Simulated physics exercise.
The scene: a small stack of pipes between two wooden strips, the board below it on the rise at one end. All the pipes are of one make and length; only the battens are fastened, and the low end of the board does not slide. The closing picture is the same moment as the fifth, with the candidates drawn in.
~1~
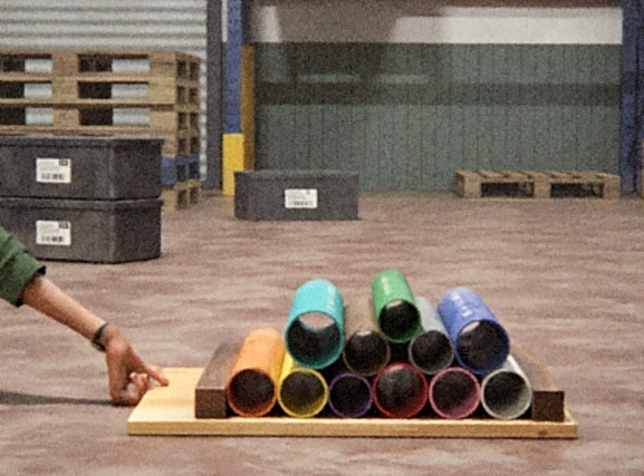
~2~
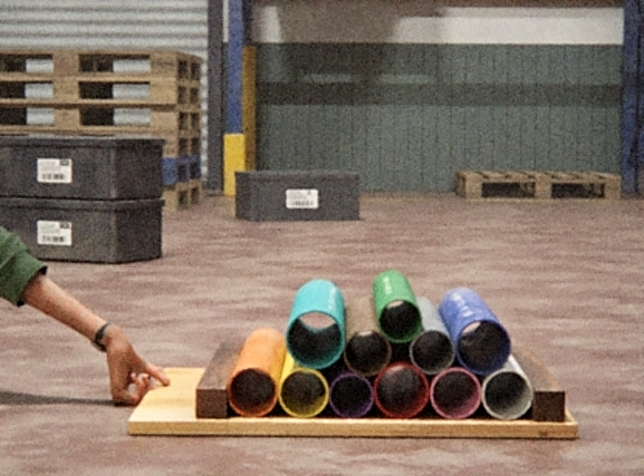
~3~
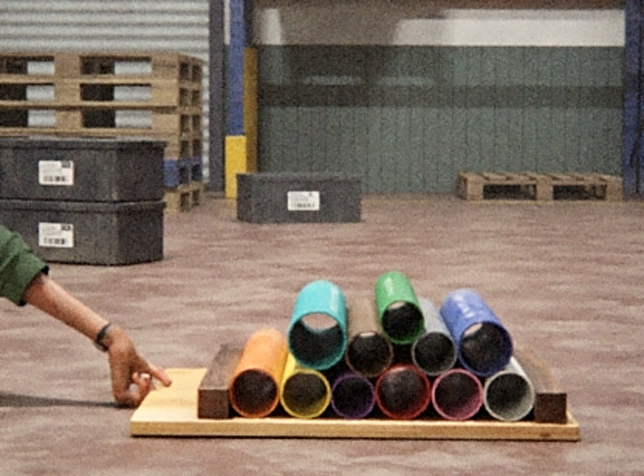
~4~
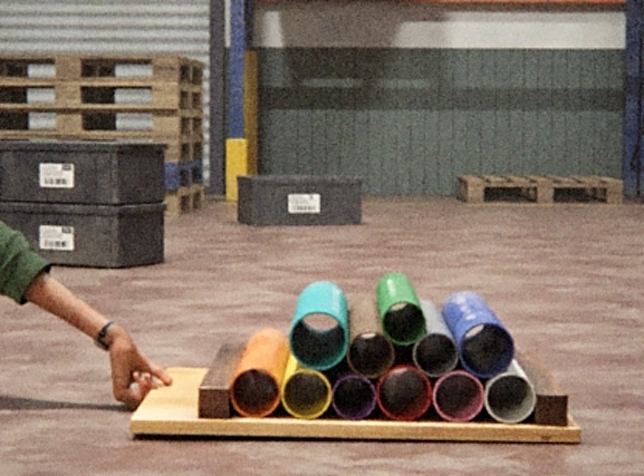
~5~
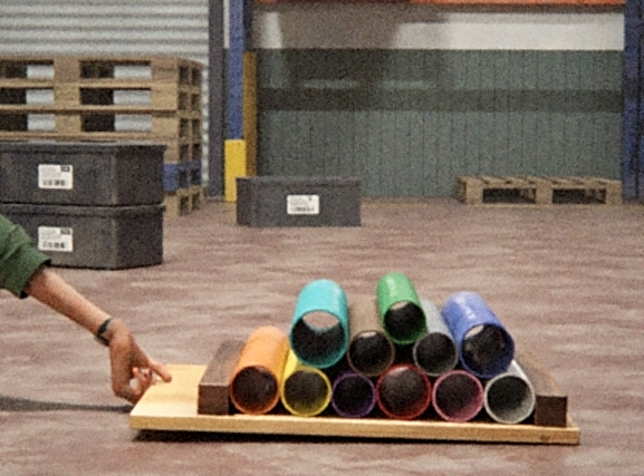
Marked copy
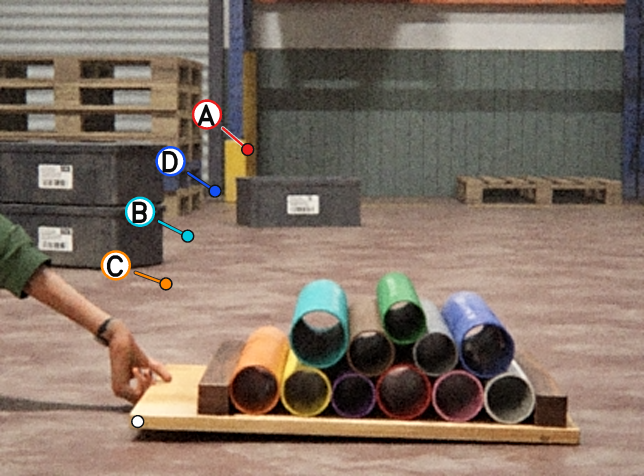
In the video, a hand at the left grips the end of a wooden board holding stacked colourful pipes between two dark strips, then raises that end very slightly, while the pipes stay in place relative to the board.
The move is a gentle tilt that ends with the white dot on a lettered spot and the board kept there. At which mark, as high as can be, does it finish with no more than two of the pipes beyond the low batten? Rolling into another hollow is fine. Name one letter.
Lift it to C and no more.
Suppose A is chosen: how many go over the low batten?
The count is five.
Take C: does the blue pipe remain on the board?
Yes.
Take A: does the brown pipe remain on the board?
No.
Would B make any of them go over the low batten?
Yes, at B.
On the copy, A at (248, 149); B at (188, 236); C at (166, 284); D at (215, 191); the white dot at (138, 422).
On C. First, board at 14°.
Then, board at 20°.
Finally, board at 20°, none over the low batten.
By contrast, A five over the low batten; B three over the low batten (grey, blue, green); D five over the low batten.
